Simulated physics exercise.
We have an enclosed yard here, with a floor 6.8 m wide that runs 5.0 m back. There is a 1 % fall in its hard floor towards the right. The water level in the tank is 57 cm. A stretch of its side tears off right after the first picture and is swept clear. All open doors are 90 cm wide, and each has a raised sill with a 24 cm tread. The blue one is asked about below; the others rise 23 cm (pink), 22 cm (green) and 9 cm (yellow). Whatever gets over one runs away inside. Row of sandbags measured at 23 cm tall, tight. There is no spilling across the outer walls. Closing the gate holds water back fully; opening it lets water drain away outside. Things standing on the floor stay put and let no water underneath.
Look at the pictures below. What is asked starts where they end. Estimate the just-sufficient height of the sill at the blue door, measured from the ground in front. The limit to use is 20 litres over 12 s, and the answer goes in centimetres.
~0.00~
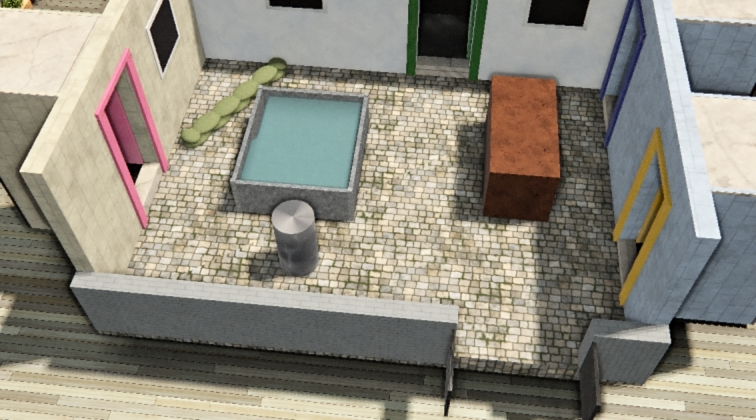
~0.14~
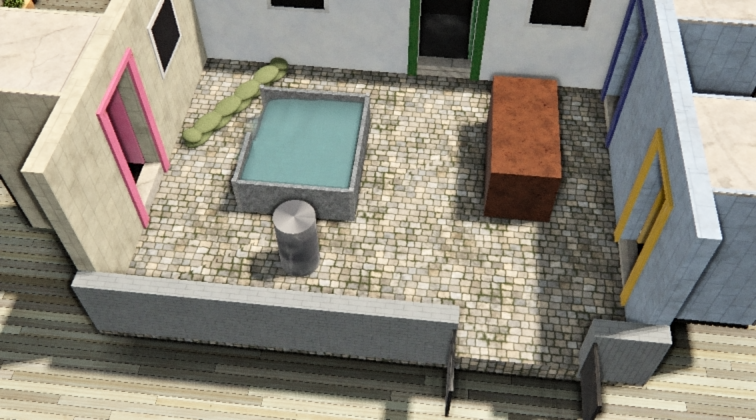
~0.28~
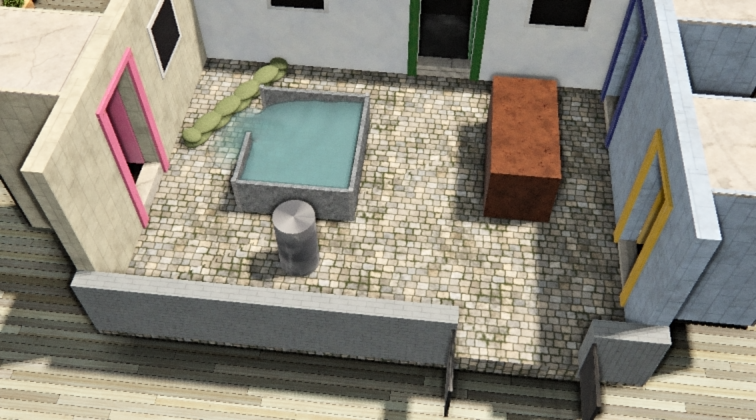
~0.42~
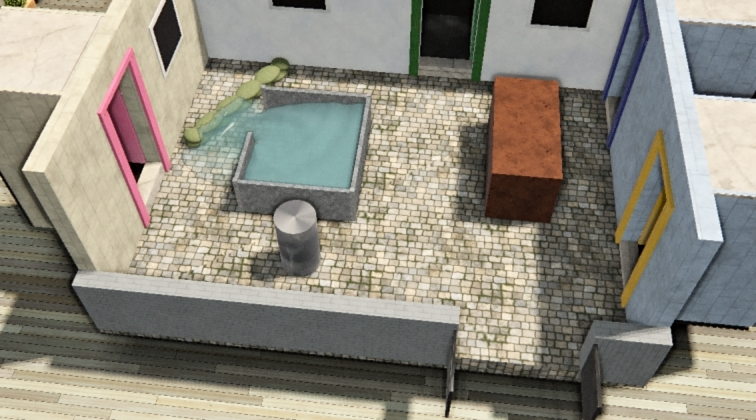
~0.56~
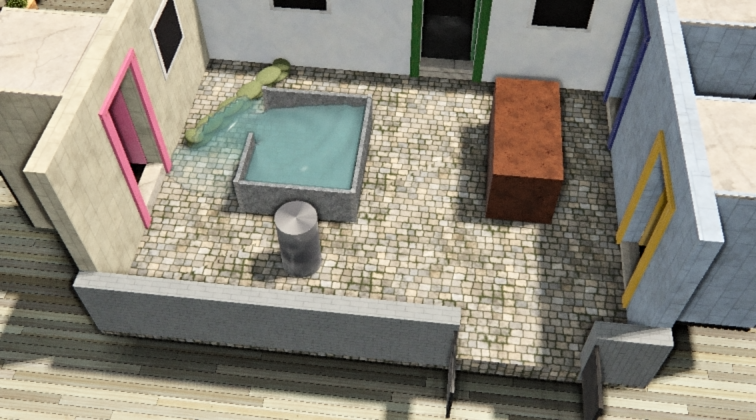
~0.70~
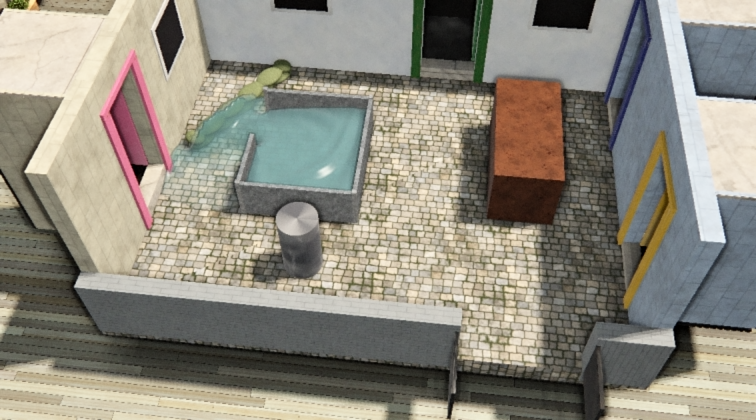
I would say 7 cm.
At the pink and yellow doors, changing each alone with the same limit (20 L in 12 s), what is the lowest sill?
Roughly 12.5 cm for the pink door and roughly 7.5 cm for the yellow door.
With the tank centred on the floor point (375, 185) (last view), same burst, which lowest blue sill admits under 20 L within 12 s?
New minimum height: Approx. 6.5 cm.
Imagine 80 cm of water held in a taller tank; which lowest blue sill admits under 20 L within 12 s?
Around 11.0 cm high.
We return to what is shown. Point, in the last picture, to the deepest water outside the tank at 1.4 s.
(231, 127).
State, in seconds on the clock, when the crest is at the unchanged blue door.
The level tops out around 6.0 s.
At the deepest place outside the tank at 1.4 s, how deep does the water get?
Around 44 centimetres.
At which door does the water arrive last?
The yellow one.
After 1.4 s water covers 20 % of the floor, deepest (44 cm) near (231, 127); it has not reached the blue door.
After 3.0 s water covers 40 % of the floor, deepest (25 cm) near (149, 297); it has not reached the blue door.
After 12.0 s water covers 90 % of the floor, deepest (11 cm) near (558, 140); 10 cm at the blue door, 0 litres in over its 16 cm sill.
At the blue door as built, the water arrived by 4.1 s and peaked near 10 cm at 5.8 s.
Run again over the same 12 s with other heights there, 42 litres in over 5.5 cm, 14 litres over 7.5 cm. The limit of 20 litres is kept from about 7 cm up.
